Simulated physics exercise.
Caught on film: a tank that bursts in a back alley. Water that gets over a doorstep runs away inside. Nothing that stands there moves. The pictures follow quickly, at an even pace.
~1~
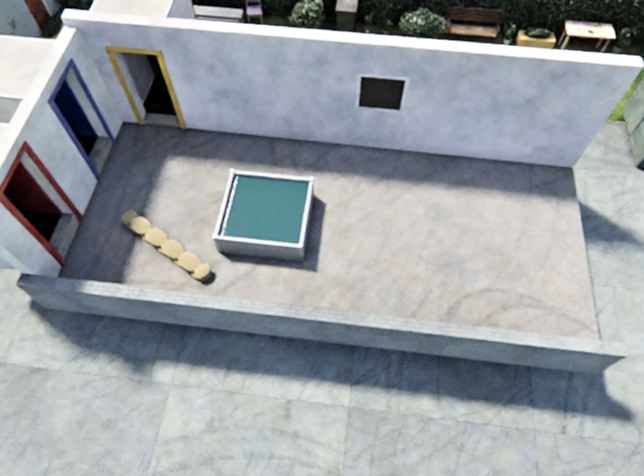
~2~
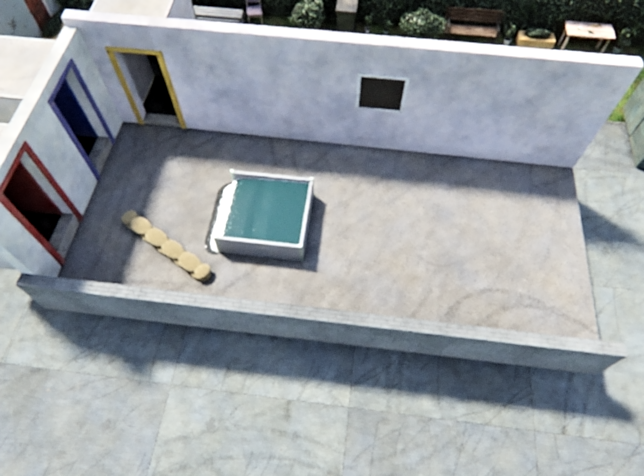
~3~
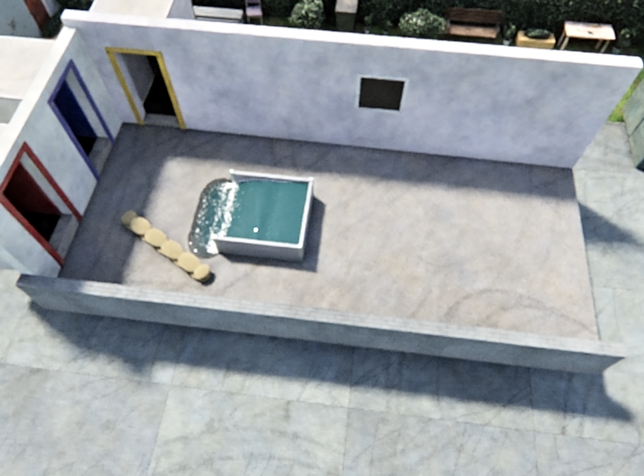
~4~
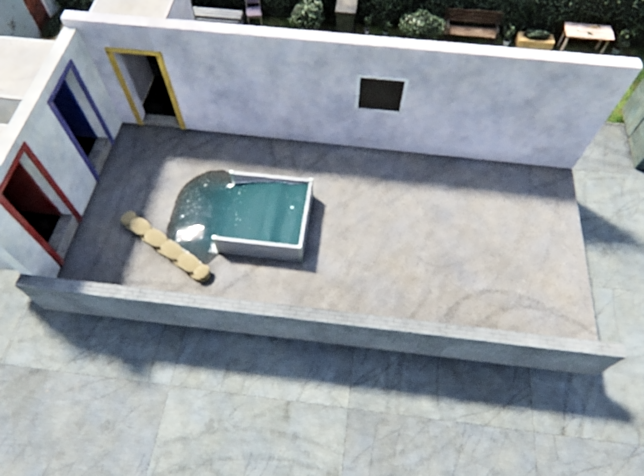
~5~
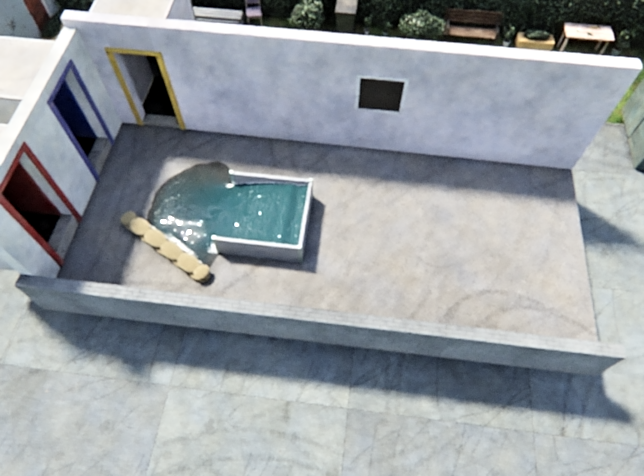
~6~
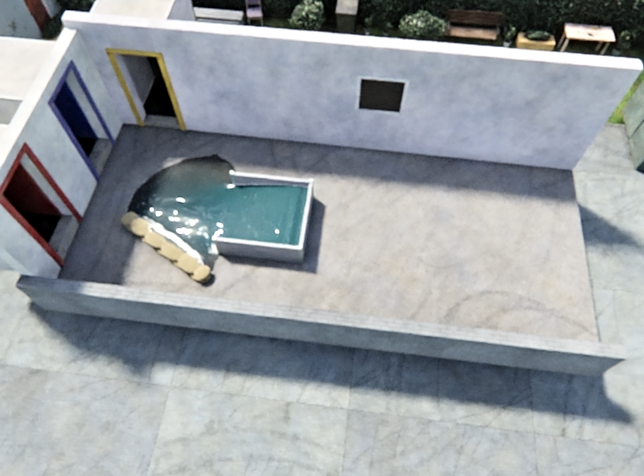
Water pours from the left side of an open tank and spreads across the ground.
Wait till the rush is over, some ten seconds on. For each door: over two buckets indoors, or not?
In the end: The blue door stays under that; the yellow door takes more than that; the red door stays under that.
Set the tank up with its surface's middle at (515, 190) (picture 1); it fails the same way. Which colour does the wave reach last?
It is the red door.
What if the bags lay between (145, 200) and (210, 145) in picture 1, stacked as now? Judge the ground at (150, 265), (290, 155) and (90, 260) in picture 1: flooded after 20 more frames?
In that order: Under water, under water, awash.
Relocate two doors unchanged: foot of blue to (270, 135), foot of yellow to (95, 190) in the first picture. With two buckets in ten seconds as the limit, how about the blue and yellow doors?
The blue door keeps below it, the yellow door goes over.
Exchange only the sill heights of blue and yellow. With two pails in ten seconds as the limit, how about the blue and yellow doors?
One by one: Blue lets more in; yellow takes less.
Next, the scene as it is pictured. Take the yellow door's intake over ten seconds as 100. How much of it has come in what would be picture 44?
Some 100 per cent.
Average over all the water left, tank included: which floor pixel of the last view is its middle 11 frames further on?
Near (185, 199).
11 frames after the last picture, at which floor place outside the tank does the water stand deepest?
Close to (123, 123).
A moment on, water covers 15 % of the floor; the blue door wet at the sill, nothing in, the yellow door not reached, the red door not reached.
Next, water covers 20 % of the floor; the blue door wet at the sill, nothing in, the yellow door wet at the sill, nothing in, the red door wet at the sill, nothing in.
Then, water covers 30 % of the floor; the blue door wet at the sill, nothing in, the yellow door over two buckets in, the red door wet at the sill, nothing in.
Later, water covers 50 % of the floor; the blue door wet at the sill, nothing in, the yellow door over two buckets in, the red door wet at the sill, nothing in.
In the end, water covers 85 % of the floor; the blue door wet at the sill, nothing in, the yellow door over two buckets in, the red door wet at the sill, nothing in.
